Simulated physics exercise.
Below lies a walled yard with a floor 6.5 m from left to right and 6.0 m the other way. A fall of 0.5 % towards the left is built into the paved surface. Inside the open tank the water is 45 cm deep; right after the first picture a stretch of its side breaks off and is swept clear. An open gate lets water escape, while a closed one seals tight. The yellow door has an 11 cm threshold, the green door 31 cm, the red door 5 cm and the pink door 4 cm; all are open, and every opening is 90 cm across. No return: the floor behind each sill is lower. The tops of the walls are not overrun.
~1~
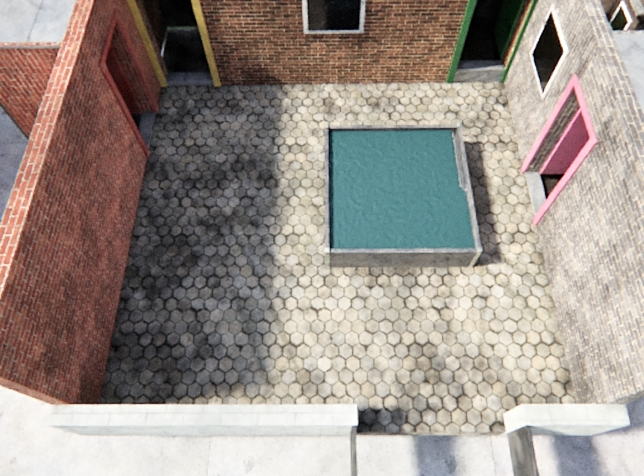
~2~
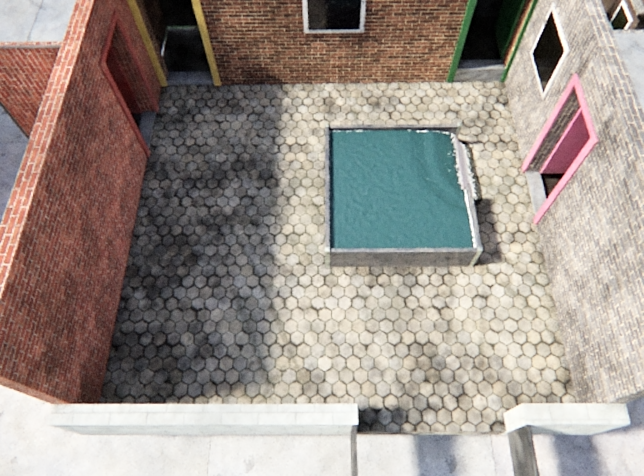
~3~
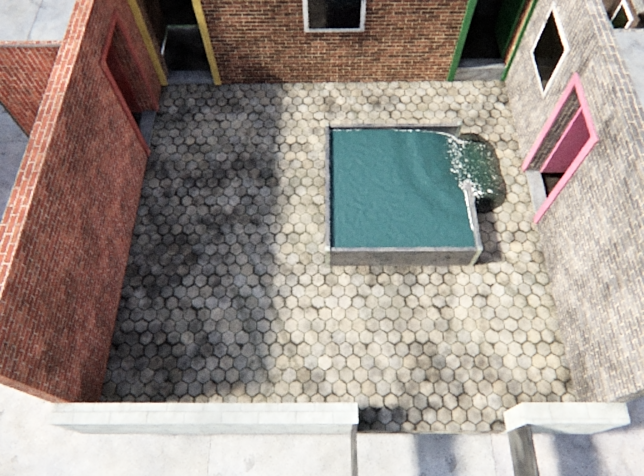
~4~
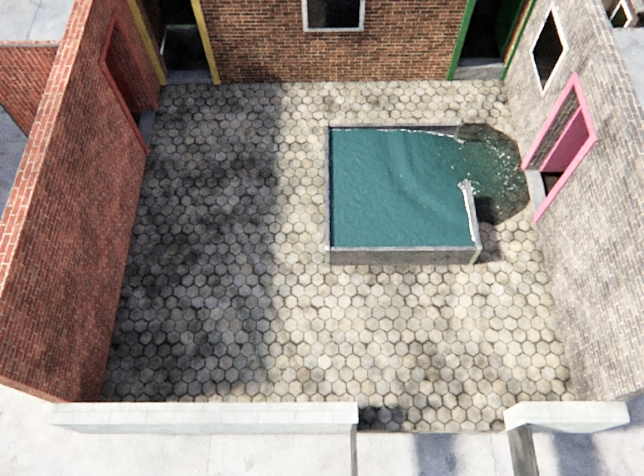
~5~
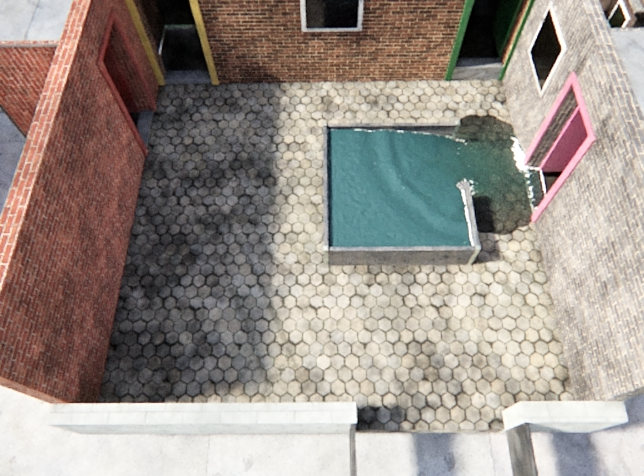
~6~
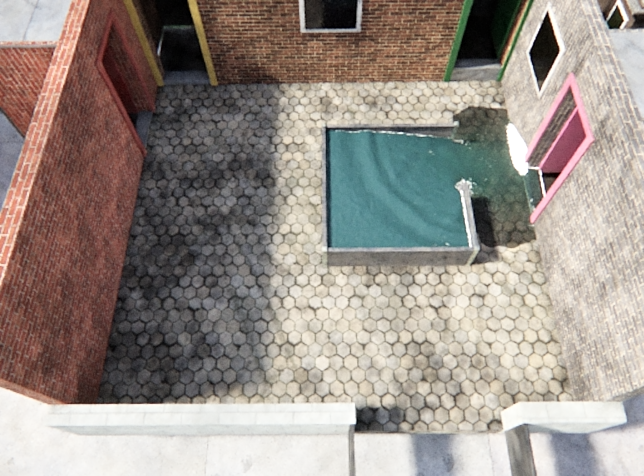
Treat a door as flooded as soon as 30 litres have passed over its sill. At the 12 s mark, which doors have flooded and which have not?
The yellow door has not; the green door has not; the red door has flooded; the pink door has flooded.
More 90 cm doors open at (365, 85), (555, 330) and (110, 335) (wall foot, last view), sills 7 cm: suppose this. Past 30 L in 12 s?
The first one doesn't reach it, the second one doesn't reach it, and the third one doesn't reach it.
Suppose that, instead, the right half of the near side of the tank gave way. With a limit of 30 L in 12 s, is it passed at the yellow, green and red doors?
For yellow, too little; for green, too little; for red, too little.
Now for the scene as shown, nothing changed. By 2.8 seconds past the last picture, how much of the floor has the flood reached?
I'd say around 35 % is wet.
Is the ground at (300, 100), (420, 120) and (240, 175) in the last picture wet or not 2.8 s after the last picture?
Status of the three spots: Inundated, inundated, free of it.
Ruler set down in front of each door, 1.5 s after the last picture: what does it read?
Door by door in cm, yellow shows 0, green shows 27, red shows 0, pink shows 20.
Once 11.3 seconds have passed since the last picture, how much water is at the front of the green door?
7.0 cm.
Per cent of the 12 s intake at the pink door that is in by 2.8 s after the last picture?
Share: ~ 55 %.
Then, 0.7 s after the last picture water covers 10 % of the floor and is deepest (32 cm) near (508, 160); yellow door not reached, green door not reached, red door not reached, pink door 14 cm at the sill, 77 L in.
Then, 1.5 s after the last picture water covers 15 % of the floor and is deepest (36 cm) near (503, 89); yellow door not reached, green door 27 cm at the sill, 1 L in, red door not reached, pink door 20 cm at the sill, 172 L in.
Then, 2.8 s after the last picture water covers 35 % of the floor and is deepest (26 cm) near (501, 82); yellow door not reached, green door 22 cm at the sill, 2 L in, red door not reached, pink door 15 cm at the sill, 306 L in.
Then, 6.3 s after the last picture water covers 60 % of the floor and is deepest (14 cm) near (504, 96); yellow door 9 cm at the sill, 0 L in, green door 12 cm at the sill, 2 L in, red door 10 cm at the sill, 33 L in, pink door 10 cm at the sill, 467 L in.
Then, 11.3 s after the last picture water covers 85 % of the floor and is deepest (8 cm) near (95, 414); yellow door 7 cm at the sill, 1 L in, green door 7 cm at the sill, 2 L in, red door 7 cm at the sill, 83 L in, pink door 6 cm at the sill, 534 L in.
